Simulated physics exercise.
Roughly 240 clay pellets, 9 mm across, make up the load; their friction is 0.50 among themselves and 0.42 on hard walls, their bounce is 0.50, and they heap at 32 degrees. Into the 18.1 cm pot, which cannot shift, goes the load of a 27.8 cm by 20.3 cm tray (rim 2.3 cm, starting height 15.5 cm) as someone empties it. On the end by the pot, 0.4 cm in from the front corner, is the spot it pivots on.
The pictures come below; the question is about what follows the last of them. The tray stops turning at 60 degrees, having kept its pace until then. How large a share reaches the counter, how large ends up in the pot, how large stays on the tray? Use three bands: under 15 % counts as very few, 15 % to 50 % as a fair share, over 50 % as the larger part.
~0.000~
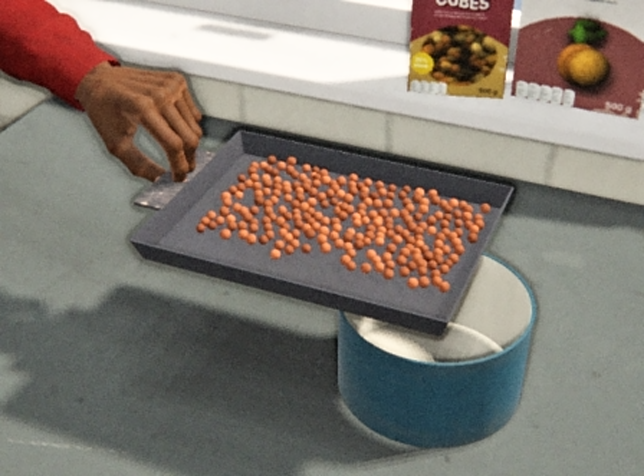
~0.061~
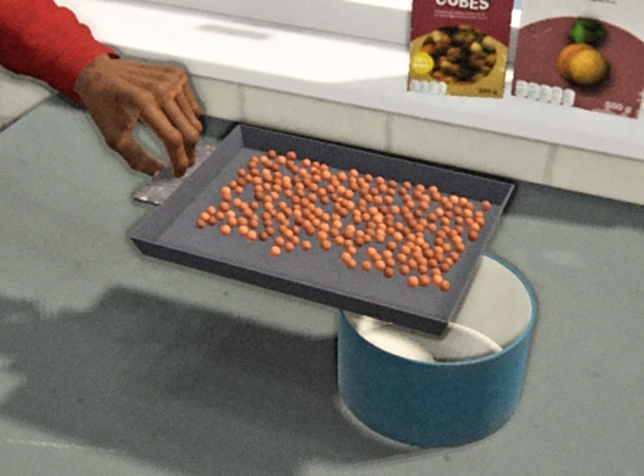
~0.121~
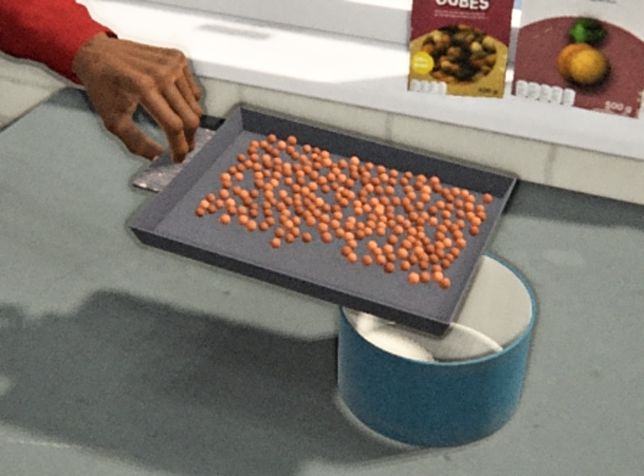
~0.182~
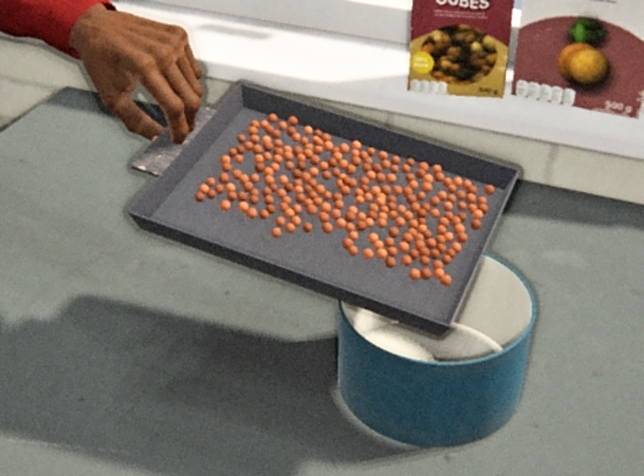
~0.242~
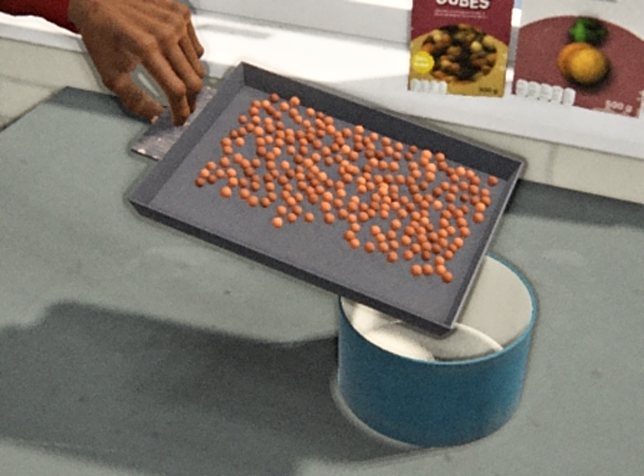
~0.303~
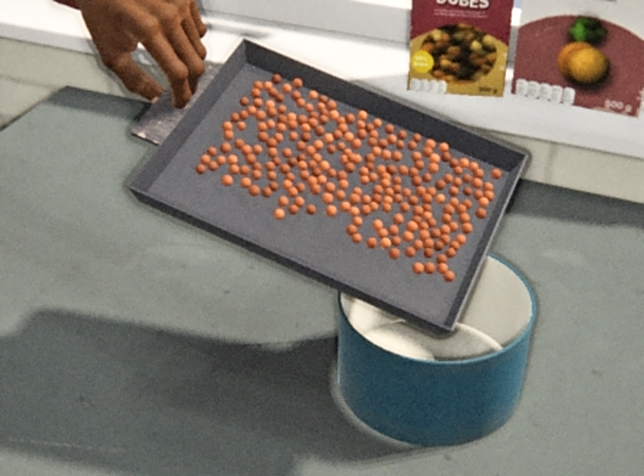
Counter: A fair share; pot: Very few; left on the tray: The larger part.
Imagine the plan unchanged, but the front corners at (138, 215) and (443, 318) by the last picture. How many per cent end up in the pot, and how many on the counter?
Pot 0 % / counter 5 %.
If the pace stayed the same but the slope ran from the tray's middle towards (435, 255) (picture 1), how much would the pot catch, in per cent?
Roughly 0 % of the pieces.
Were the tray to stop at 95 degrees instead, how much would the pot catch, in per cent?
In that case some 0 per cent.
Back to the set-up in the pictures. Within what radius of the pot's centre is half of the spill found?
Some 20 cm, give or take.
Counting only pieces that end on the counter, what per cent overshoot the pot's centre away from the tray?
About 100 percent of the spill.
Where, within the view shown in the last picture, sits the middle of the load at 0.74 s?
At that moment the load's centre is around (422, 243).
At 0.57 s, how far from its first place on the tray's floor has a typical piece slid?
By then it sits near 7 cm from where it began.
After 0.57 s, tilt 40 degrees; the tray holds 100 %, the pot 0 %.
Then, at 0.74 s, tilt 53 degrees; the tray holds 100 %, the pot 0 %.
After 1.04 s, tilt 60 degrees; the tray holds 80 %, the pot 0 %.
In the end, at 2.2 s, counter 25 %, pot 0 %, tray 75 %.
